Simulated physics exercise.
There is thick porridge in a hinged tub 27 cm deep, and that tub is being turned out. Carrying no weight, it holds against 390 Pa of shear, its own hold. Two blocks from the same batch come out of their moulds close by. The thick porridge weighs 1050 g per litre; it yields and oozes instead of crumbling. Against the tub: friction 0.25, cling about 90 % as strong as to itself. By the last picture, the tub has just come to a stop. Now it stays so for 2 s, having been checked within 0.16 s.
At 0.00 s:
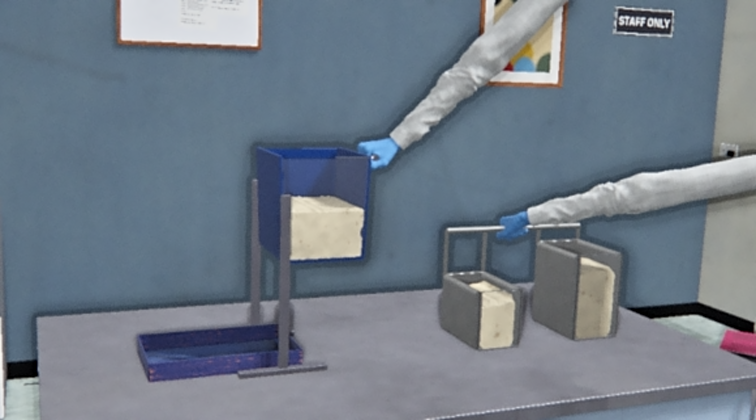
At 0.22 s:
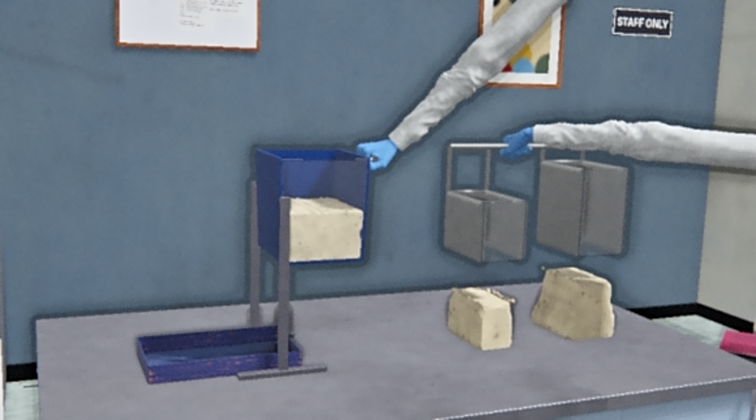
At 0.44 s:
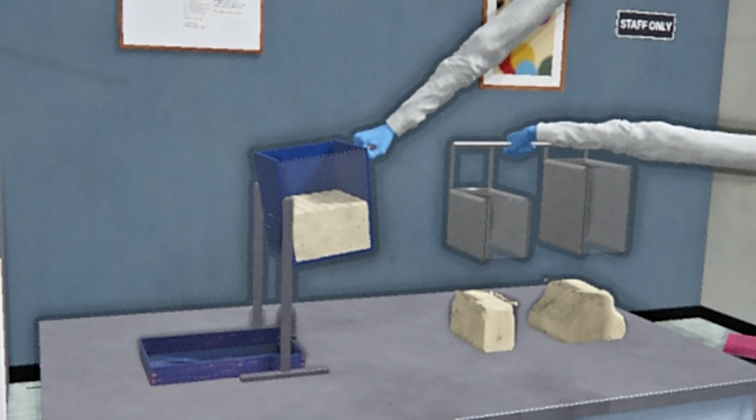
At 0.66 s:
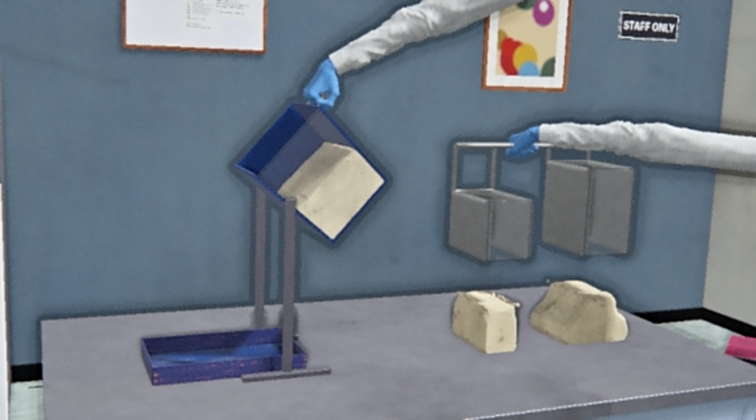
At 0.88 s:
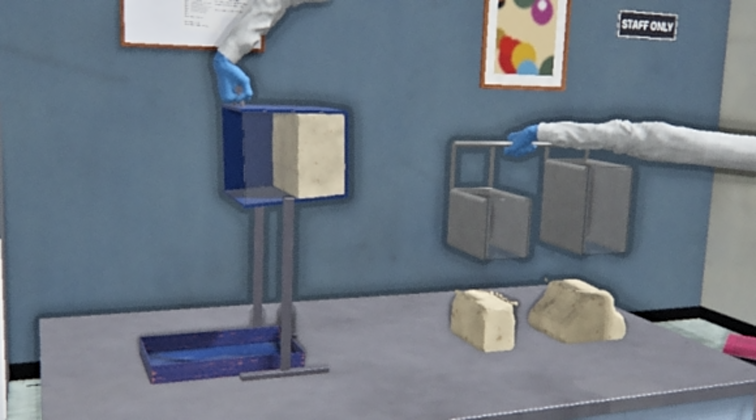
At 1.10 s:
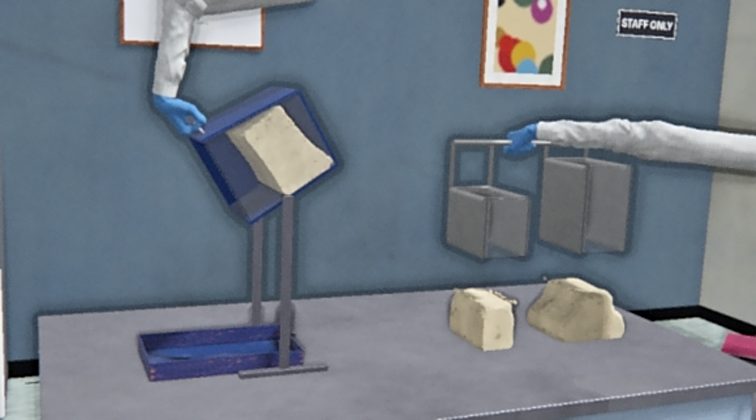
Gloved hands lift grey moulds off two pale blocks, then tilt a blue tub leftward.
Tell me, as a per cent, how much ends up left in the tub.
Close to 0 % is left.
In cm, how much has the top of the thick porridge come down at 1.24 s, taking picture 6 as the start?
Around 12 cm below its level in the last picture.
After 1.24 s, the tub is at 121 degrees and holds 87 %.
After 1.41 s, the tub is at 121 degrees and holds 14 %.
After 1.58 s, the tub is at 121 degrees and holds 0 %.
After 1.75 s, the tub is at 121 degrees and holds 0 %.
After 3.10 s, the tub is at 121 degrees and holds 0 %.
